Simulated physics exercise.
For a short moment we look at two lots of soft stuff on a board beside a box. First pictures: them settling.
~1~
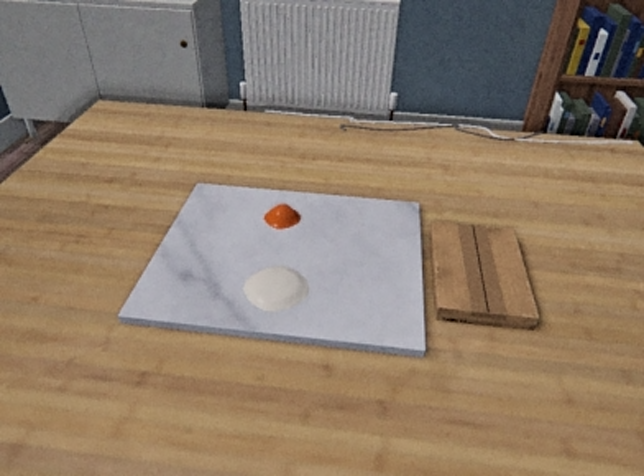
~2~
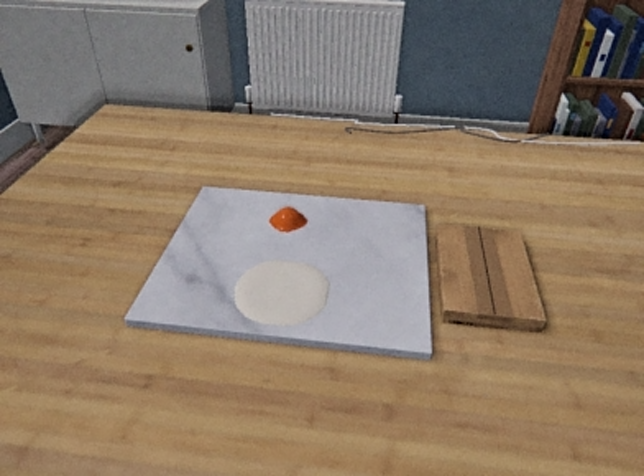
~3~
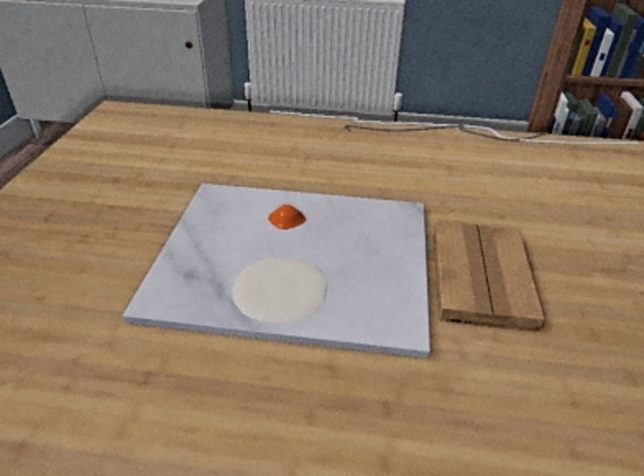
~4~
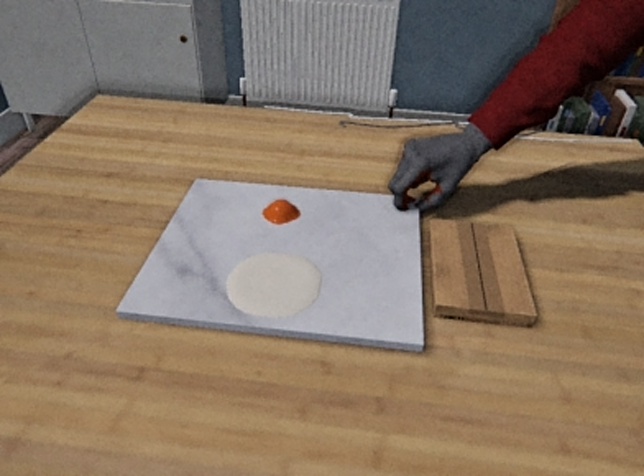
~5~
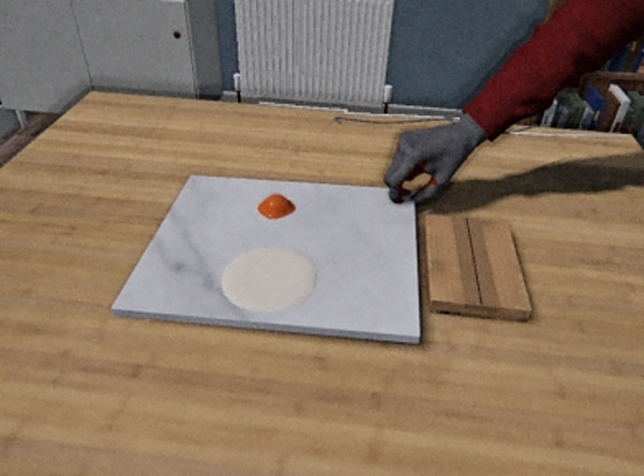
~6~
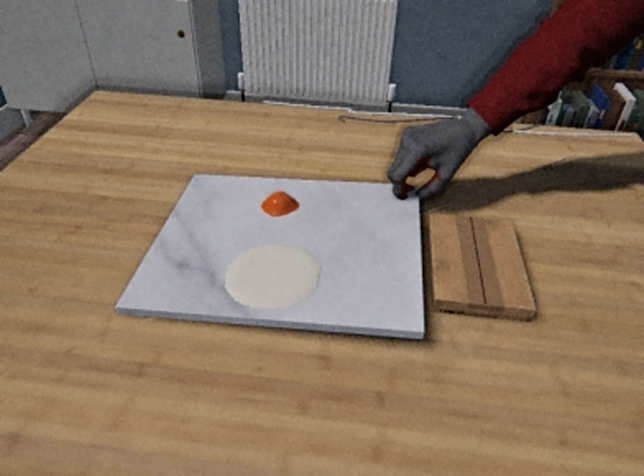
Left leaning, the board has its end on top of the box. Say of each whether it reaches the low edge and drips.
White sauce stays put; orange sauce stays put.
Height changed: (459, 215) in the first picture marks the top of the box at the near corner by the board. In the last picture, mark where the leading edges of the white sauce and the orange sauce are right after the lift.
At (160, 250), then at (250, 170).
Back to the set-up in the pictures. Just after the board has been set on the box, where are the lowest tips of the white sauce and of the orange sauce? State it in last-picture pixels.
In the last picture, the first is near (230, 268) and the second near (266, 202).
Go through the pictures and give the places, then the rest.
The board lies flat; white sauce (277, 285) a low mound; orange sauce (282, 212) a tall heap; box (486, 319), in the first frame.
They settle; white sauce (282, 290) spread thin; orange sauce (288, 215) a tall heap, in the second frame.
At rest; white sauce (281, 287) spread thin; orange sauce (287, 212) a tall heap, in the third frame.
A hand takes the end; white sauce (275, 282) spread thin; orange sauce (281, 207) a tall heap, in the fourth frame.
The end is rising; white sauce (270, 276) spread thin; orange sauce (276, 202) a tall heap, in the fifth frame.
The board slopes by about 3°; white sauce (274, 274) spread thin; orange sauce (280, 199) a tall heap; box (484, 311), in the sixth frame.
Shortly, slope about 4°; the white sauce has not moved; the orange sauce has not moved.
Then, the white sauce has not moved; the orange sauce has not moved.
At the finish, slope about 4°; the white sauce has not moved; the orange sauce has not moved.
